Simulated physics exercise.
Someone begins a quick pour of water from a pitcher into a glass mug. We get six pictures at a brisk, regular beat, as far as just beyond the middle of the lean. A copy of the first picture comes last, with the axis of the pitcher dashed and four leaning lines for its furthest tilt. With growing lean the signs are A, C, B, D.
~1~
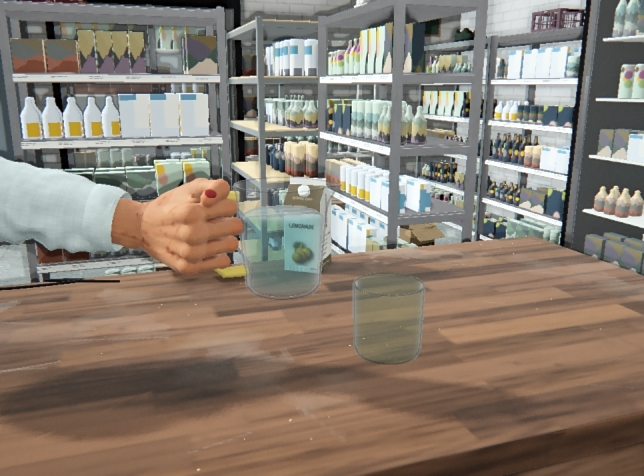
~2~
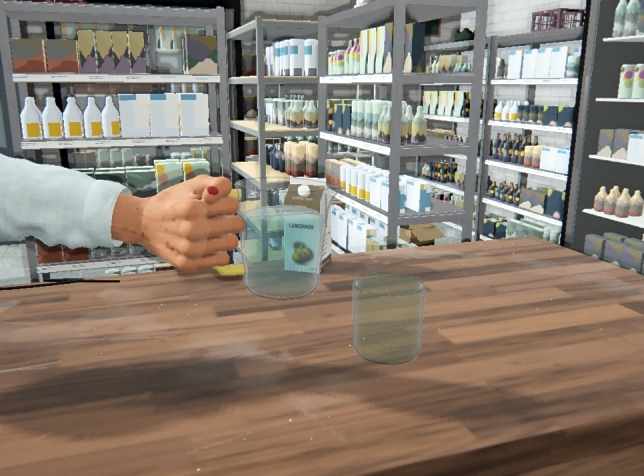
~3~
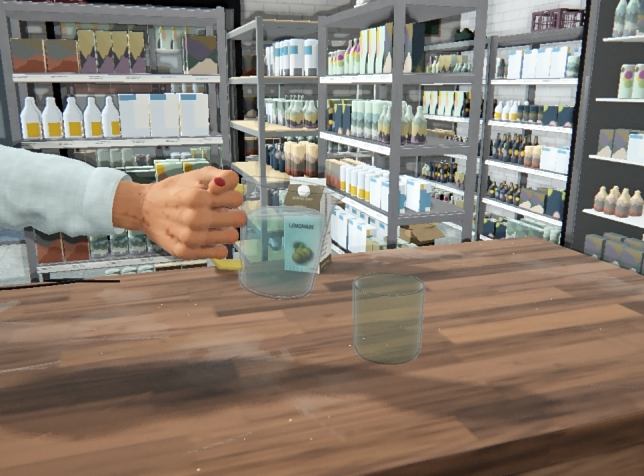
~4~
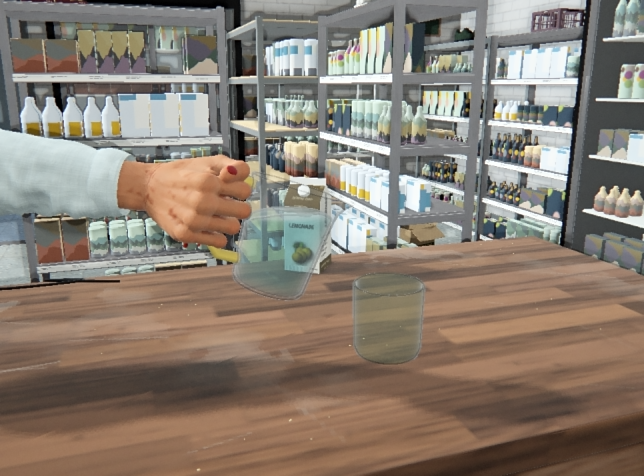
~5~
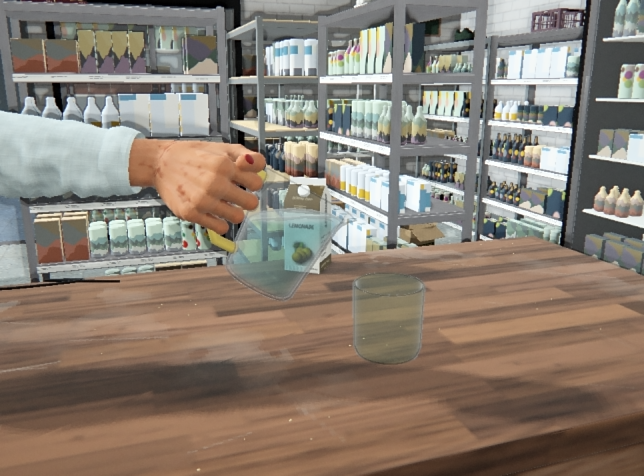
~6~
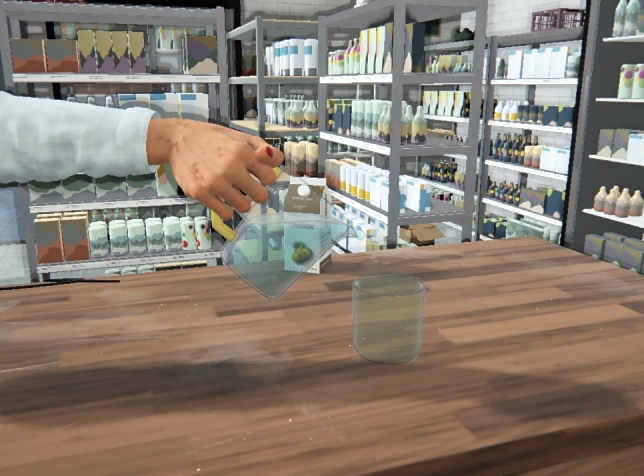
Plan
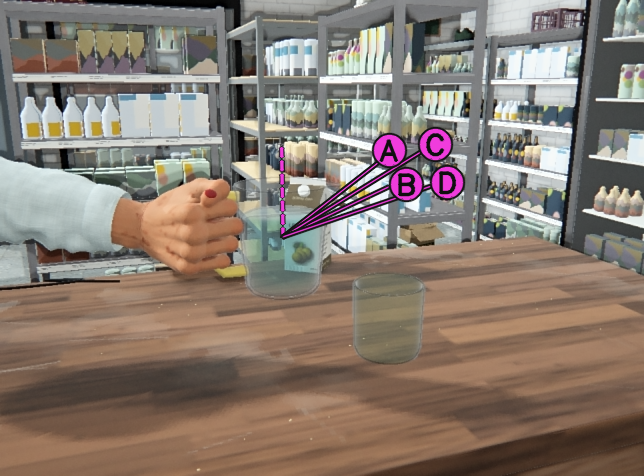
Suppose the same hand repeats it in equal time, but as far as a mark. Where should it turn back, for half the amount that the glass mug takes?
It is C.
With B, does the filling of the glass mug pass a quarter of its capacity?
Yes, it does.
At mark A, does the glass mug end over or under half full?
Under.
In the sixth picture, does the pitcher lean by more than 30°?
Yes.
On the marked copy, A at (377, 163); B at (388, 187); C at (420, 152); D at (430, 186).
For mark A, the glass mug ends with about 35 % of what it can hold.
For mark B, the glass mug ends with about 67 % of what it can hold.
For mark C, the glass mug ends with about 50 % of what it can hold.
For mark D, the glass mug ends with about 78 % of what it can hold; 4 % of the water is spilt.
